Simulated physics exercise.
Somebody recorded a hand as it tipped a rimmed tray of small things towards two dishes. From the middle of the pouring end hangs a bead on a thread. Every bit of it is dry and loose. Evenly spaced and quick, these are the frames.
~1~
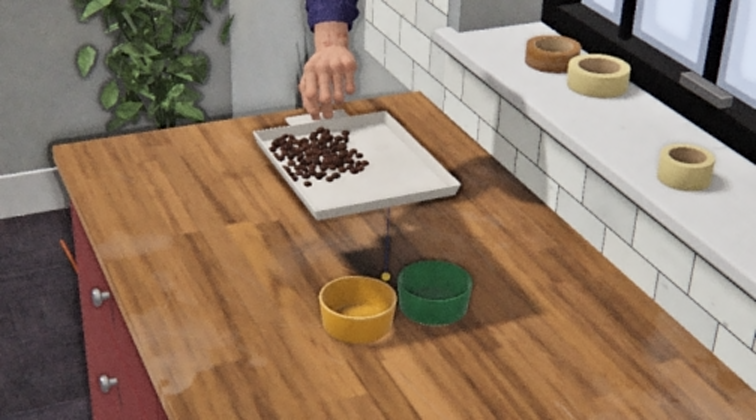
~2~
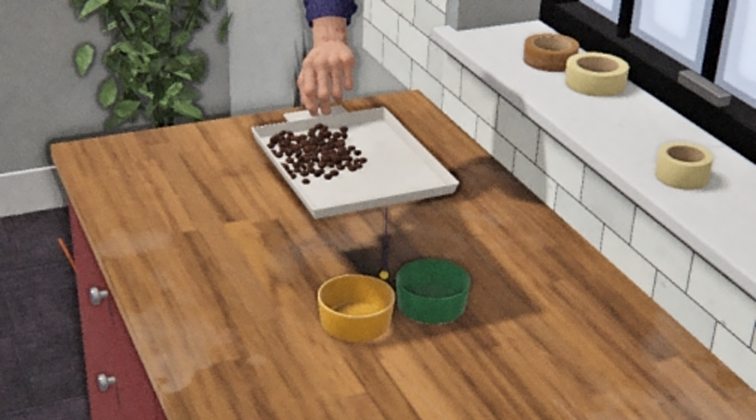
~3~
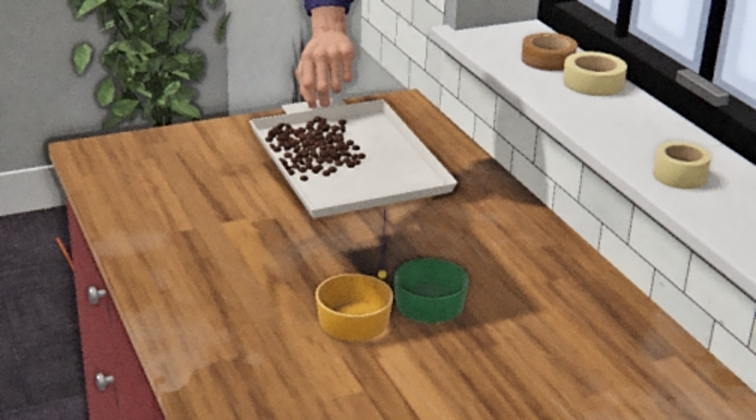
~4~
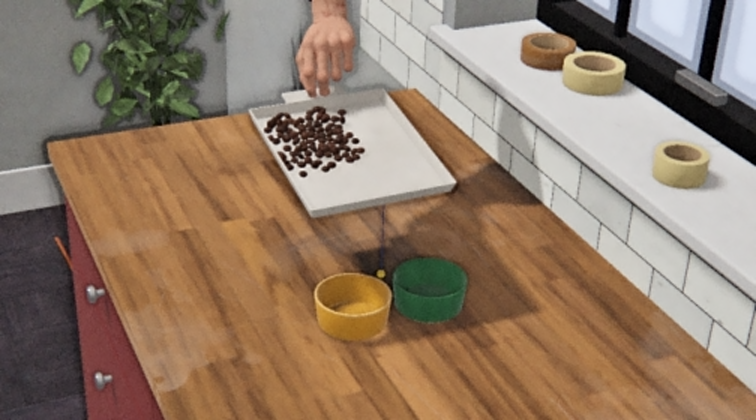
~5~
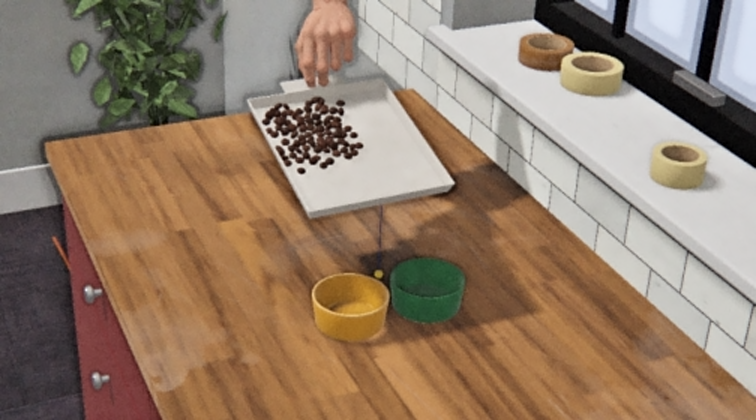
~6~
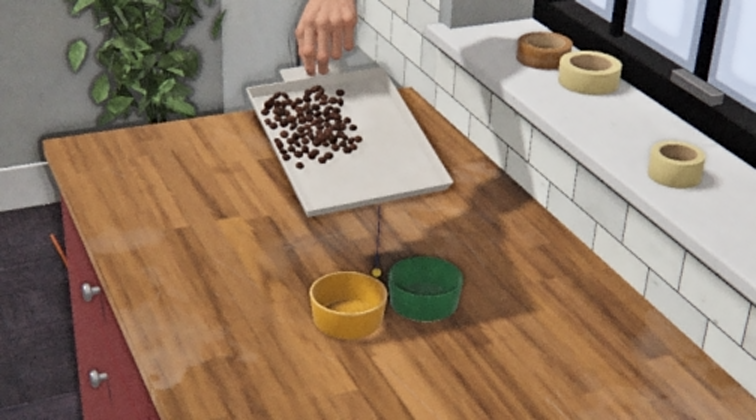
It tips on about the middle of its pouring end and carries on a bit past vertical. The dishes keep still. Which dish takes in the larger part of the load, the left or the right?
The left dish.
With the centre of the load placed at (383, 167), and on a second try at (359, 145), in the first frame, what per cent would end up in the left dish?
Estimate: 30 % first, 30 % second.
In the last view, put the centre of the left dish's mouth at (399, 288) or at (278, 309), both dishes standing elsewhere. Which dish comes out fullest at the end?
The dish to the left; the dish to the right.
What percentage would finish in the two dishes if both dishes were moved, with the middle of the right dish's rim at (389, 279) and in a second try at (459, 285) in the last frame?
You'd see roughly 30 per cent first and roughly 60 per cent second.
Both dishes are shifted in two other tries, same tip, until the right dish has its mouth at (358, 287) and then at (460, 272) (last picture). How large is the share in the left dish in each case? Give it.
I'd say about 0 percent, followed by about 30 percent.
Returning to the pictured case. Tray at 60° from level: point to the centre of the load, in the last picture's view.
The load's middle is around (351, 197).
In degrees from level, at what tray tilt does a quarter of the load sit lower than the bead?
At about 70°.
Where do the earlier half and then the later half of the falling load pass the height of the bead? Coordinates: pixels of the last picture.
Earlier portion about (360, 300); later portion about (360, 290).
Just after the last frame, tray tipped steeply; the larger part on the tray; about a tenth in the air.
A moment on, tray tipped right over; roughly a third on the tray; about a tenth in the left dish; roughly half outside both; about a tenth in the air.
Further on, tray tipped past a quarter turn; roughly a third in the left dish; about a tenth in the right dish; roughly two thirds outside both.
When it is over, tray tipped past a quarter turn; roughly a third in the left dish; about a tenth in the right dish; roughly two thirds outside both.
